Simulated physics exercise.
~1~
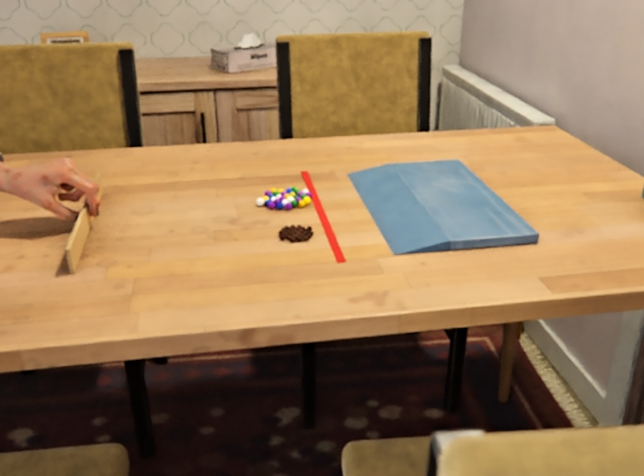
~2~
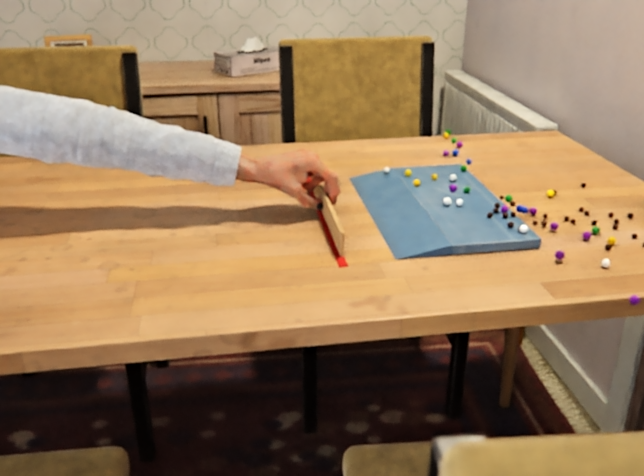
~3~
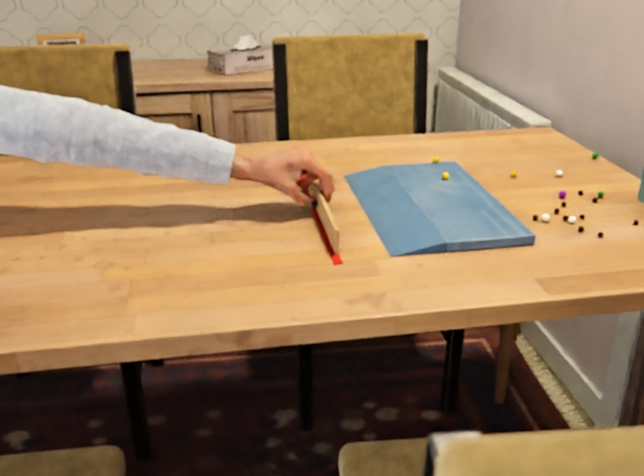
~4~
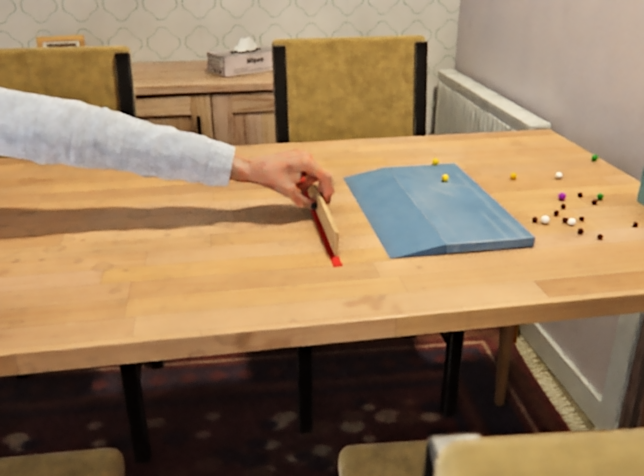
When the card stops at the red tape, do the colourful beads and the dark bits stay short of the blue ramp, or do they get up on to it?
Both the colourful beads and the dark bits get up on to the blue ramp, at least in part, and most of them end up beyond it.
